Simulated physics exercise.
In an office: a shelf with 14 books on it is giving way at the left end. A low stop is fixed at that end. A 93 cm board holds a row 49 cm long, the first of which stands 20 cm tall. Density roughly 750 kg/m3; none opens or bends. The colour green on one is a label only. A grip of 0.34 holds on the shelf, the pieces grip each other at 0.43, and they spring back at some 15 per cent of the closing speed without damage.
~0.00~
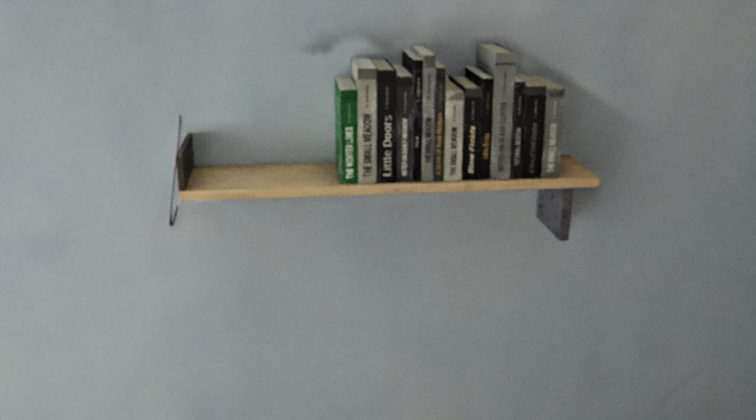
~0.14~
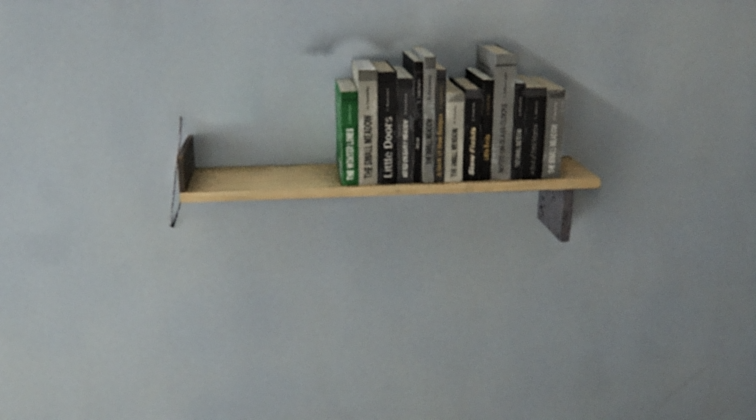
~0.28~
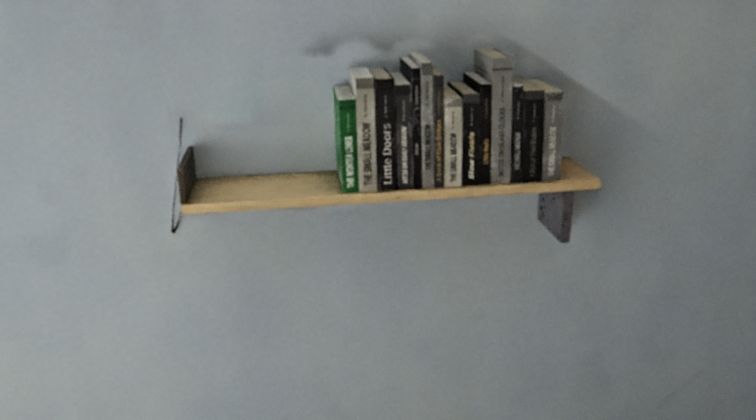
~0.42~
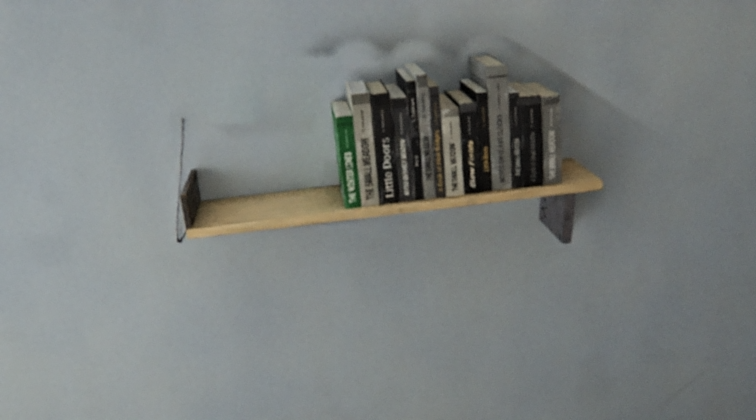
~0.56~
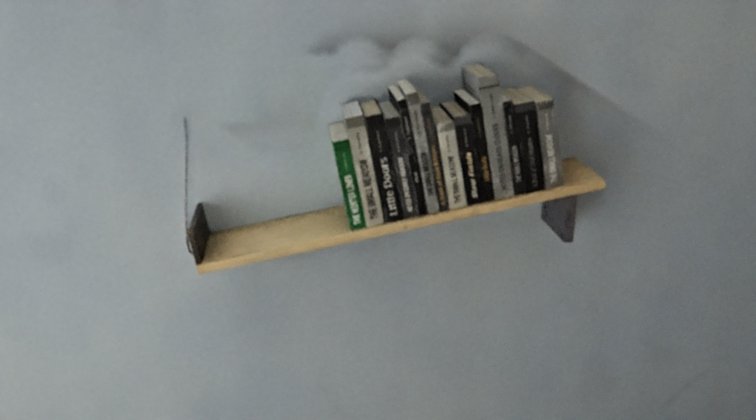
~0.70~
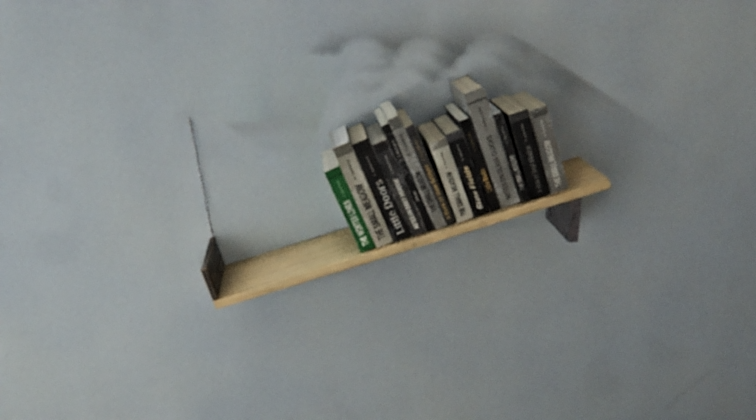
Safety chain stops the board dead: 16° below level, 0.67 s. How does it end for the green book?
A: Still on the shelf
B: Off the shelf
Option A: Still on the shelf.
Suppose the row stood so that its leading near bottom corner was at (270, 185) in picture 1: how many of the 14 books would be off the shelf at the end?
0 in total.
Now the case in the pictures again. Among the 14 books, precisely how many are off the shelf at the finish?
I make it 0 of them.
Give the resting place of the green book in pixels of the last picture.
In the final picture it sits close to (261, 261).
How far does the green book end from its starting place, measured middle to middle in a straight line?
I'd say close to 40 cm away from its start.
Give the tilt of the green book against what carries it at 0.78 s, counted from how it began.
Something like 20°, give or take.
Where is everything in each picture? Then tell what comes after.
In the first frame (places mark the middle of the side facing us; leans and shifts are taken against what carries them), shelf's free end (193, 196) slope 0°; green book (349, 138); nothing disturbed.
Shelf's free end (194, 198) slope 0°; green book (350, 139), in the second frame.
Shelf's free end (195, 209) slope 2°; green book (349, 147), in the third frame.
Shelf's free end (200, 233) slope 5°; green book (349, 163), in the fourth frame.
Shelf's free end (211, 268) slope 10°; green book (350, 186), in the fifth frame.
Shelf's free end (227, 302) slope 16°; green book (351, 210) leaning 6°; steepest lean 8°, the book at (431, 176); 12 disturbed, none off the shelf, in the sixth frame.
After 0.78 s, none of the 14 books off the shelf, 14 disturbed; green book leaning 20°.
After 0.88 s, none of the 14 books off the shelf, 14 disturbed; green book leaning 39°.
After 1.00 s, none of the 14 books off the shelf, 14 disturbed; green book on its side.
At rest (1.6 s), none of the 14 books off the shelf, 14 disturbed; green book on its side. As the last picture would show them, middles, green book near (261, 261).
